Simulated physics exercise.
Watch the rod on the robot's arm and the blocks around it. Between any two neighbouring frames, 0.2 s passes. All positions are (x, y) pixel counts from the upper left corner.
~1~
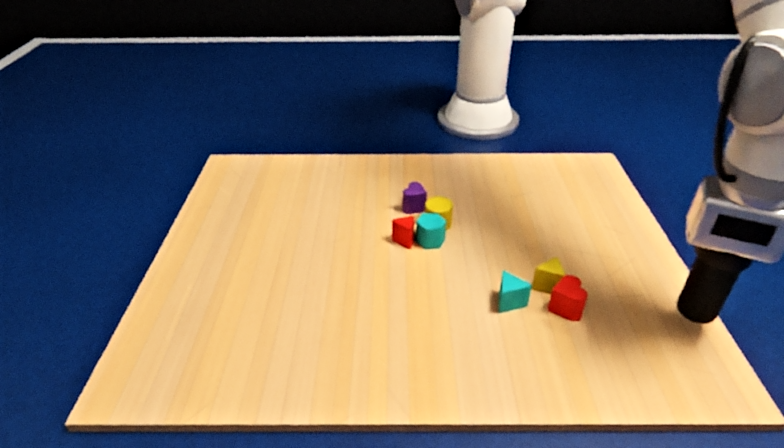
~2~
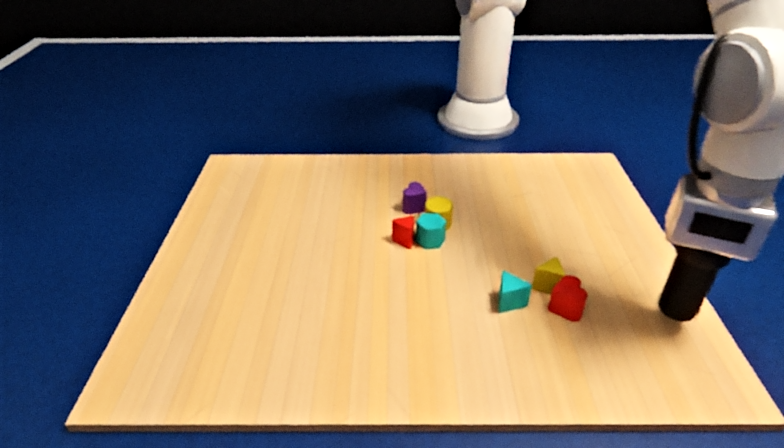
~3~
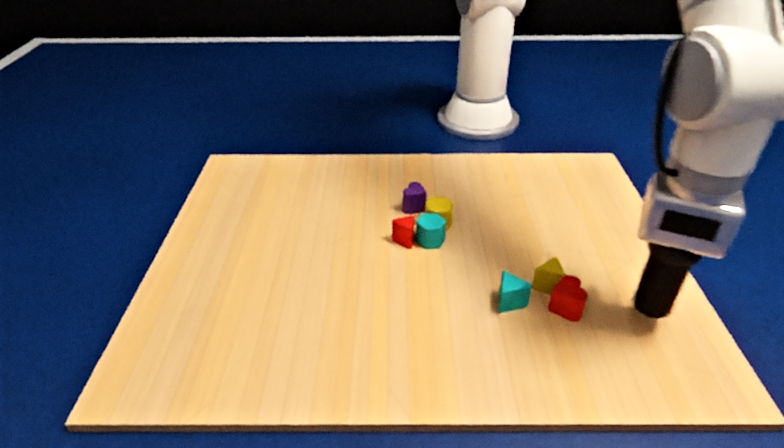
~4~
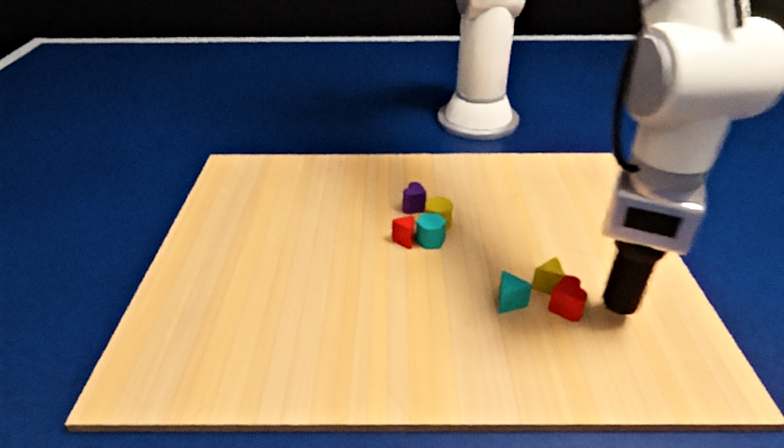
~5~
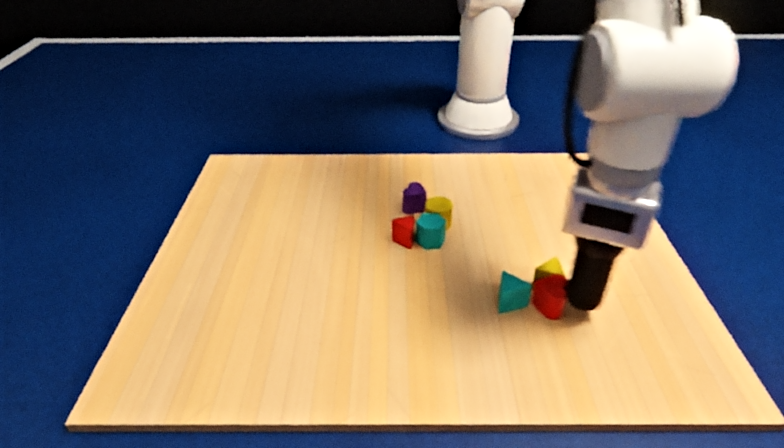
We see a robot arm with a black rod move left across a wooden board holding two small groups of coloured blocks, then push the red heart-shaped block slightly left beside the yellow and turquoise three-sided blocks.
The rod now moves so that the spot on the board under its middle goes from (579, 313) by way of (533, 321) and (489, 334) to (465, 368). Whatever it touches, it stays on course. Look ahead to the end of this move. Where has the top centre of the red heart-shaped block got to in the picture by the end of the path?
Somewhere near (509, 281).
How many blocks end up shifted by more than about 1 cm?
Answer: Two blocks.
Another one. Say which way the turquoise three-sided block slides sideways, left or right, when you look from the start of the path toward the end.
Gets pushed right.
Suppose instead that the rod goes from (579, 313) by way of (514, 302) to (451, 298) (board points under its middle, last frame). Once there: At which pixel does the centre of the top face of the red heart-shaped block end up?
At roughly (427, 266).
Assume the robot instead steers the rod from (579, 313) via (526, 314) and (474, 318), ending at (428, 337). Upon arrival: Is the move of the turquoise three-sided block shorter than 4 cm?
My answer is no.
On the path given first. One third of the way, rod at (536, 307); turquoise three-sided block at (492, 284), turned 55° clockwise; red heart-shaped block at (516, 282), turned 40° clockwise.
Two thirds of the way, rod at (490, 320); turquoise three-sided block at (482, 281), turned 55° clockwise; red heart-shaped block at (509, 281), turned 65° clockwise.
At the end, rod at (467, 353); turquoise three-sided block at (482, 281), turned 55° clockwise; yellow three-sided block still; red heart-shaped block at (509, 281), turned 65° clockwise.
